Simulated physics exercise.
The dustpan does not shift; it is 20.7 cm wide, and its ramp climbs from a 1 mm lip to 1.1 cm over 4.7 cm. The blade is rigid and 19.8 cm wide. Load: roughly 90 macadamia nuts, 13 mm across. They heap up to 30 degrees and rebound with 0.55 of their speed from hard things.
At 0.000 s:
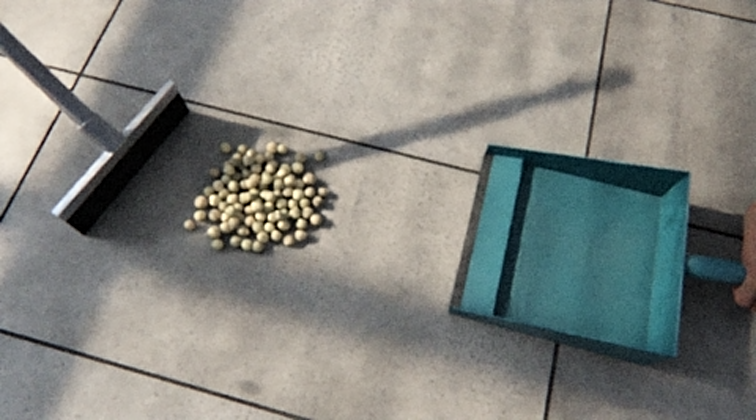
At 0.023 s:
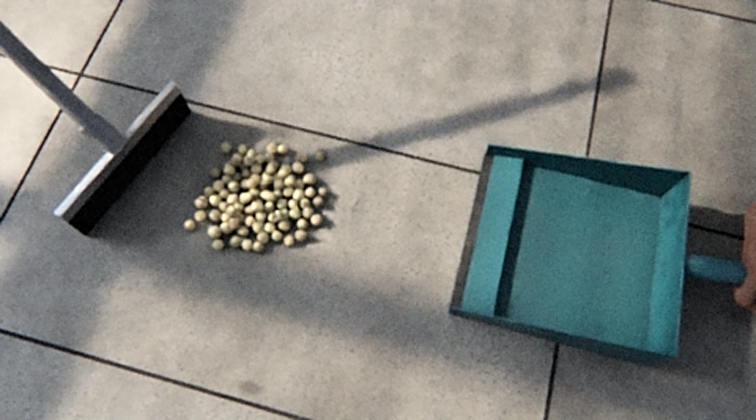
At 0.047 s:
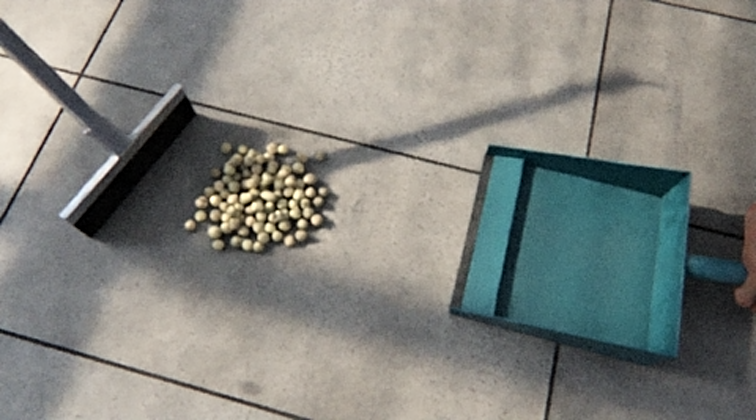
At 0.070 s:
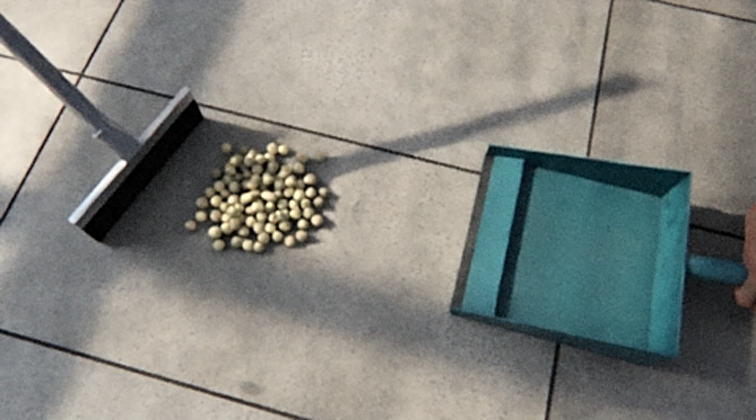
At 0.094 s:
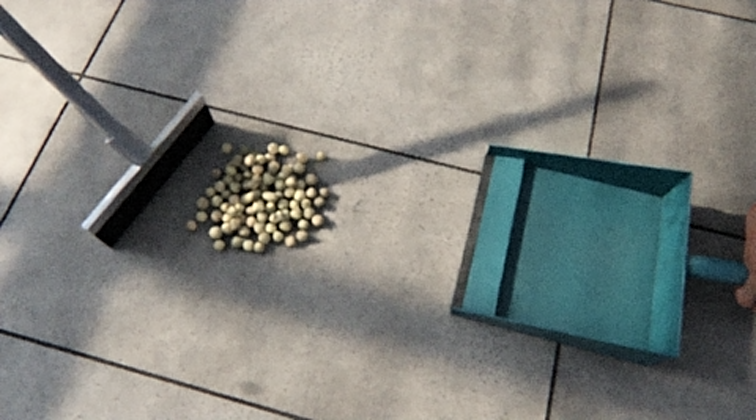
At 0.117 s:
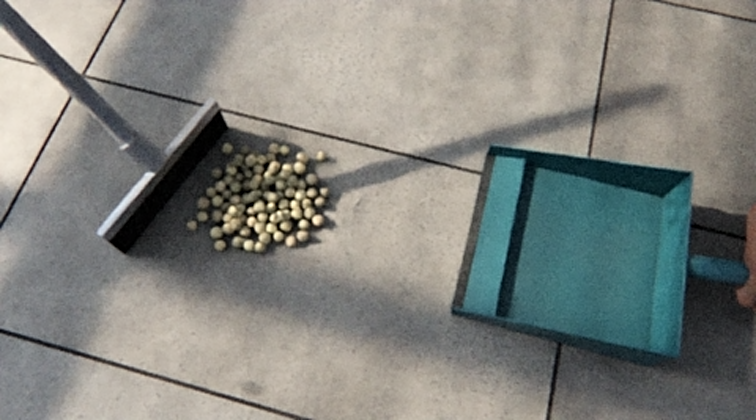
At first, a wide broom-like blade on a long handle rests left of a loose pile of small round, pale nuts on grey tiles, while a hand holds a teal dustpan still at the right. The blade then slides slowly rightward, gathering pace and closing the gap to the pile, which stays practically unmoved.
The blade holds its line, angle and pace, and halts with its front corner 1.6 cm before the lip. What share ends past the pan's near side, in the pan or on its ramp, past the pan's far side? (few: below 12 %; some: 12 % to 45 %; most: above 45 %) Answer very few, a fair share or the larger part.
Past the pan's near side: A fair share; in the pan or on its ramp: A fair share; past the pan's far side: Very few.
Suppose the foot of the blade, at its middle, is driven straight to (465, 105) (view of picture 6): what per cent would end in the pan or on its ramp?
Some 0 per cent.
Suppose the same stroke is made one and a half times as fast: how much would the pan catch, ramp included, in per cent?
It would be near 25 per cent.
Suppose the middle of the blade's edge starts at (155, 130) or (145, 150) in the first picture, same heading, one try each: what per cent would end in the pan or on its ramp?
Some 25 and 30 per cent.
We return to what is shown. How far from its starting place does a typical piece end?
About 28 cm.
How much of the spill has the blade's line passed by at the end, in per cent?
Some 15 per cent.
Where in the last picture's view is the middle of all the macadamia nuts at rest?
At about (473, 300).
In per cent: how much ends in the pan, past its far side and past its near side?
Near side 40, pan 25, far side 5.
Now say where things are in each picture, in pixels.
In the first picture, blade from (63, 215) to (173, 89), moved 0.0 cm, 0 of the pieces shifted so far; middle of the pieces at (266, 196); pan at (576, 257).
In the second picture, blade from (65, 216) to (175, 90), moved 0.2 cm, 0 of the pieces shifted so far; middle of the pieces at (266, 196).
In the third picture, blade from (70, 219) to (180, 92), moved 0.9 cm, 0 of the pieces shifted so far; middle of the pieces at (266, 196).
In the fourth picture, blade from (79, 223) to (188, 96), moved 2.0 cm, 0 of the pieces shifted so far; middle of the pieces at (267, 196).
In the fifth picture, blade from (92, 229) to (200, 101), moved 3.5 cm, 0 of the pieces shifted so far; middle of the pieces at (267, 196).
In the sixth picture, blade from (106, 236) to (214, 106), moved 5.4 cm, 0 of the pieces shifted so far; middle of the pieces at (268, 196); pan at (579, 257). Its pace works out near 0.80 m/s, heading 9 degrees towards the viewer's side.
After 0.32 s, middle of the blade 19 cm from the lip; 0 % over the lip, far side 0 %, near side 20 %.
Then, at 0.45 s, middle of the blade 9 cm from the lip; 0 % over the lip, far side 0 %, near side 35 %.
After 0.71 s, middle of the blade 4 cm from the lip; 30 % over the lip, far side 5 %, near side 40 %.
By 1.7 s all is still; near side 40 %, pan 25 %, far side 5 %, in front of the lip or behind the blade 30 %.
